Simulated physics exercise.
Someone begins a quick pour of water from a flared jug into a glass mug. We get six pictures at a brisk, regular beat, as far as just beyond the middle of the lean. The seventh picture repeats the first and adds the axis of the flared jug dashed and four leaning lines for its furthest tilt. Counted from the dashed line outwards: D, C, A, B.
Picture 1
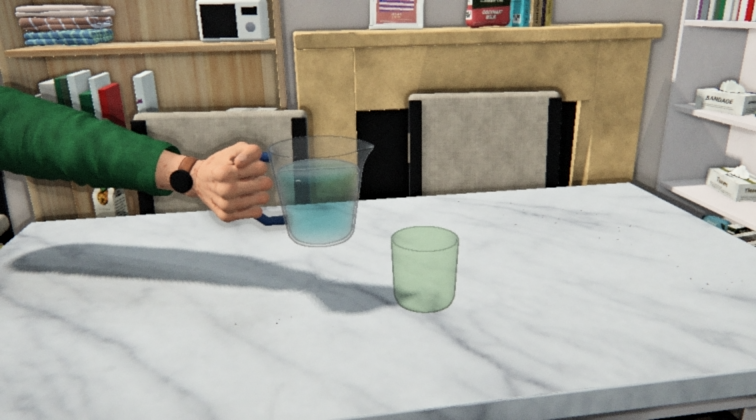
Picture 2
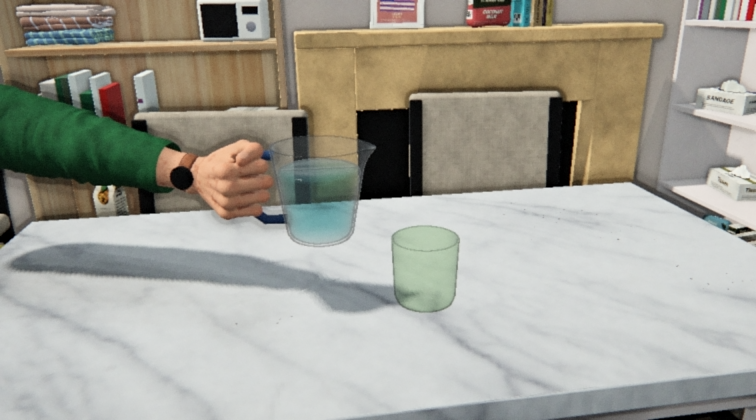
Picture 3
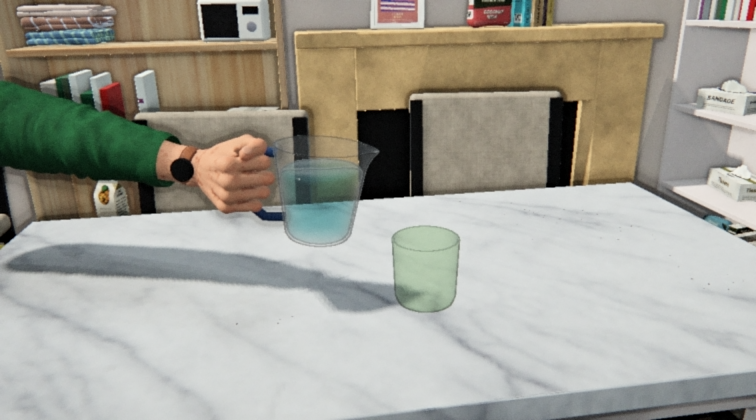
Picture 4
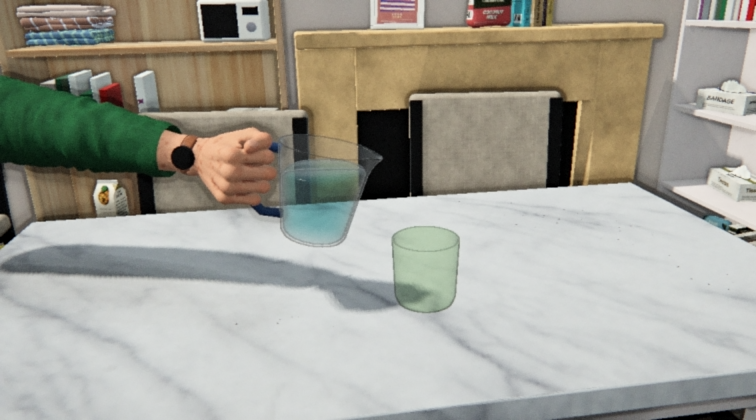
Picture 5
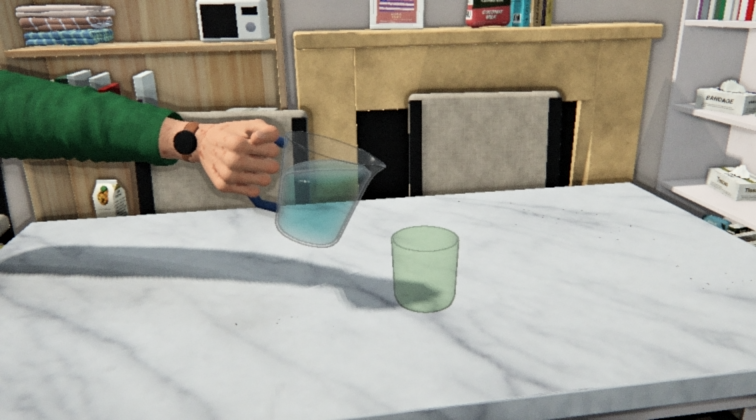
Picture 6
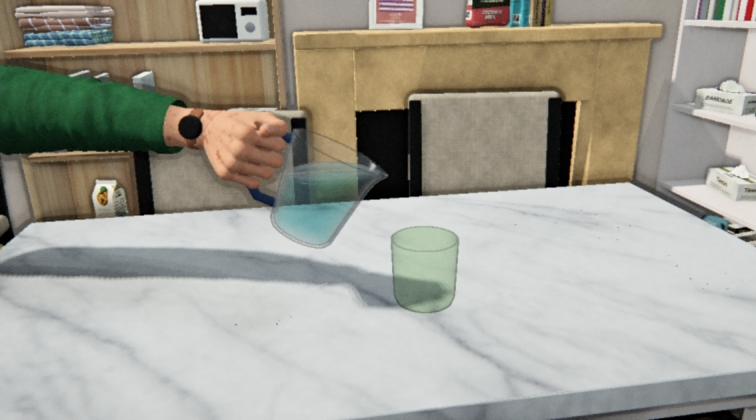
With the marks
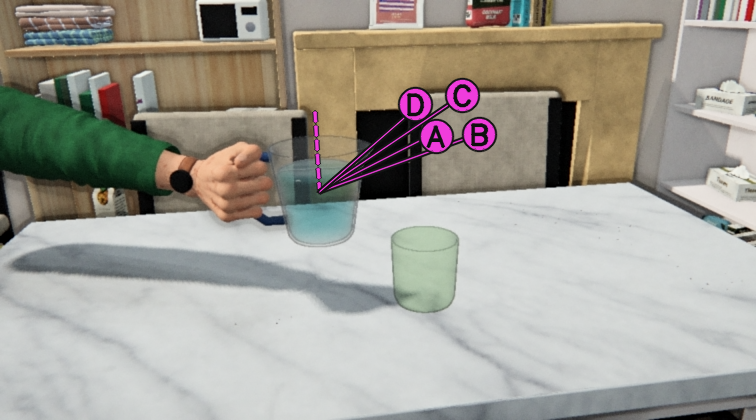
A hand in a green sleeve and dark round watch holds a clear flared jug of bluish water by its blue handle, left of an empty green-tinted glass on a white marble table. The fixed, slightly raised view faces a tan fireplace, grey-backed chairs and shelves either side. The jug begins upright, then tilts steadily rightward as the wrist lifts, its lip lowering while the water stays inside.
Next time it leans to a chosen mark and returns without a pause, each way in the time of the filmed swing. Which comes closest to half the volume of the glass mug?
I would pick mark C.
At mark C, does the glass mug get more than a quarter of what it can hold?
Yes.
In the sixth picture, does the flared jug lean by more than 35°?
No.
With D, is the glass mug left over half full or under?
Under half.
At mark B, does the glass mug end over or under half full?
Over.
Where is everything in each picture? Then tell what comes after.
In the first frame, upright, lip at (372, 146); rim of the glass mug round (425, 238); nothing has left yet.
In the second frame, upright, lip at (374, 147); nothing has left yet.
In the third frame, tipped about 5°, lip at (377, 151); nothing has left yet.
In the fourth frame, tipped about 12°, lip at (381, 157); nothing has left yet.
In the fifth frame, tipped about 19°, lip at (384, 165); nothing has left yet.
In the sixth frame, tipped about 27°, lip at (386, 174); nothing has left yet.
In magenta, A at (419, 141); B at (463, 139); C at (448, 104); D at (404, 117).
With A, the glass mug ends with about 67 % of what it can hold.
With B, the glass mug ends with about 83 % of what it can hold.
With C, the glass mug ends with about 50 % of what it can hold.
With D, the glass mug ends with about 35 % of what it can hold.
